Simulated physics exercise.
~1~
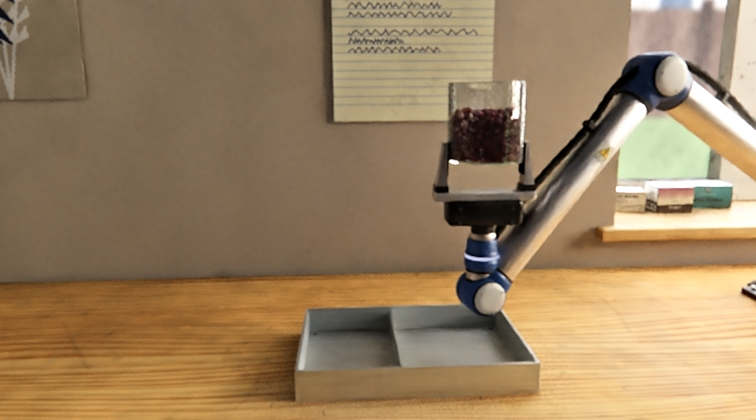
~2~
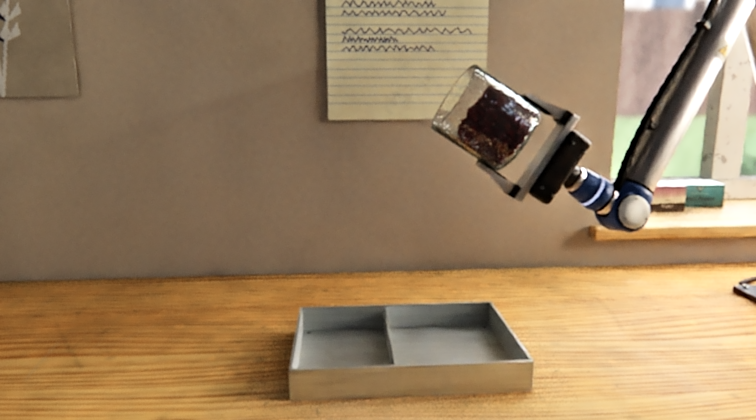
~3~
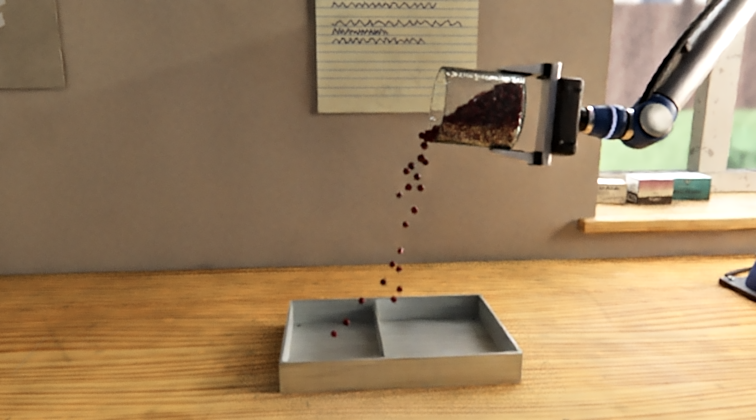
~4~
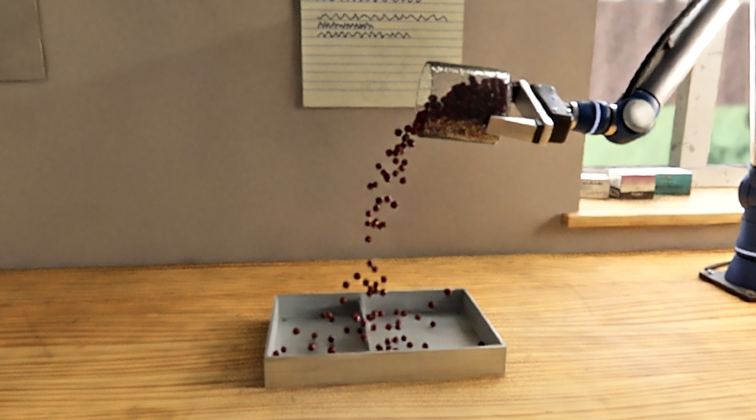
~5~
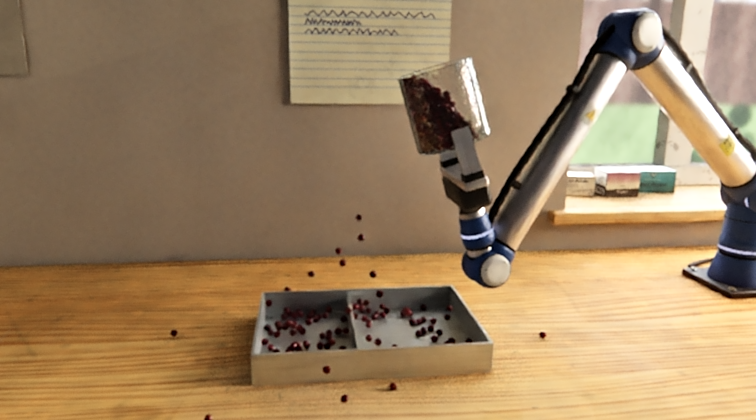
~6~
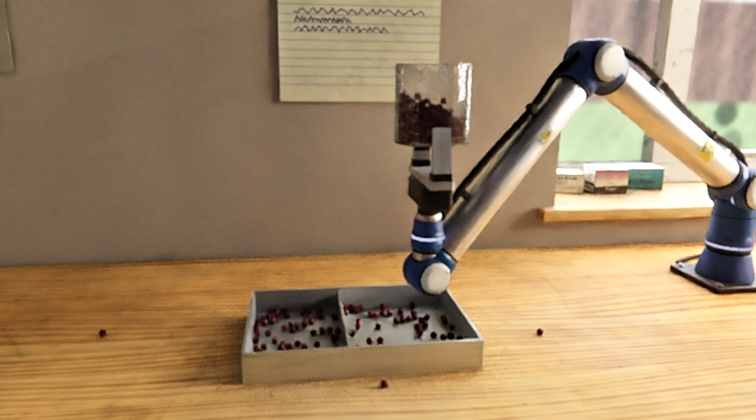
On a wooden table, a robot arm tips dark red beads into a divided tray, then rights the cup.
